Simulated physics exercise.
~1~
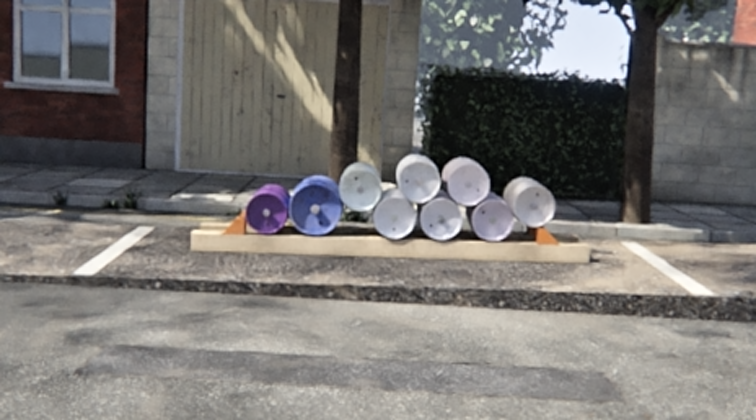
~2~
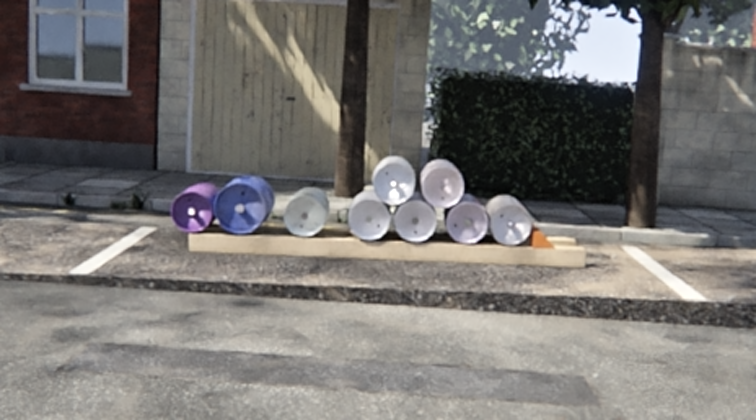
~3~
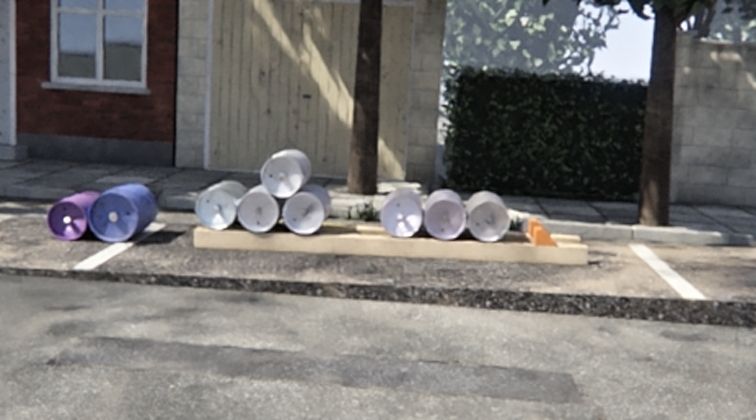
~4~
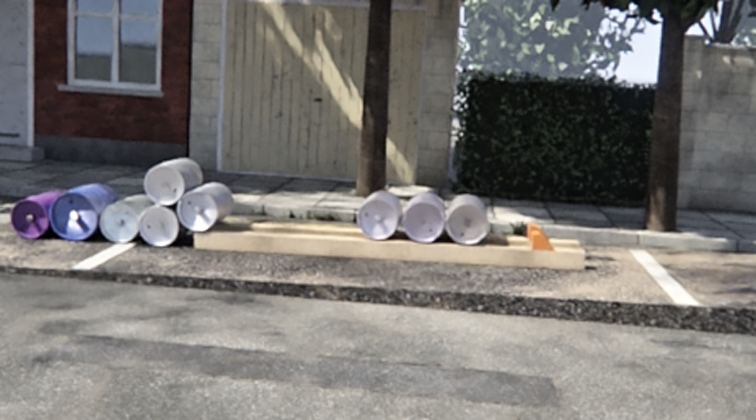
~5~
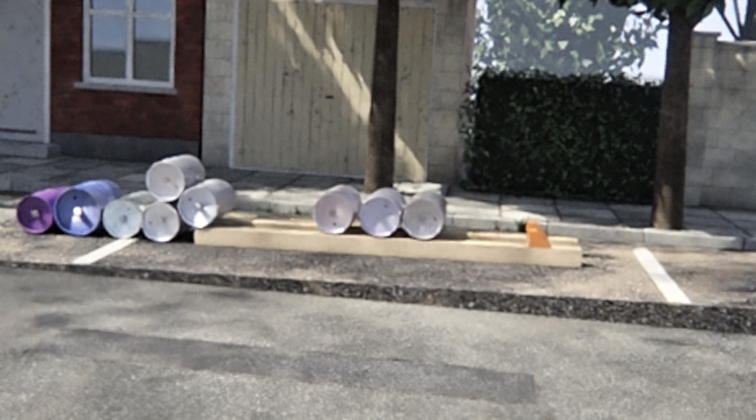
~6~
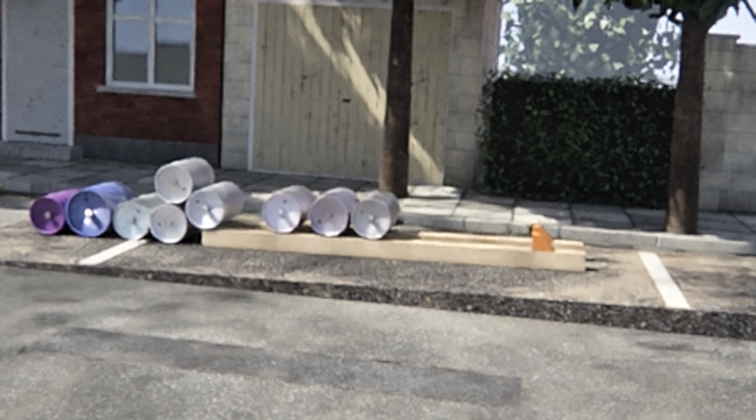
The video shows a purple keg, a blue keg and several pale ones stacked on wooden bearers as they roll left and spread apart, the coloured pair leading past the left white line, until they rest in a staggered row with one pale keg on top.
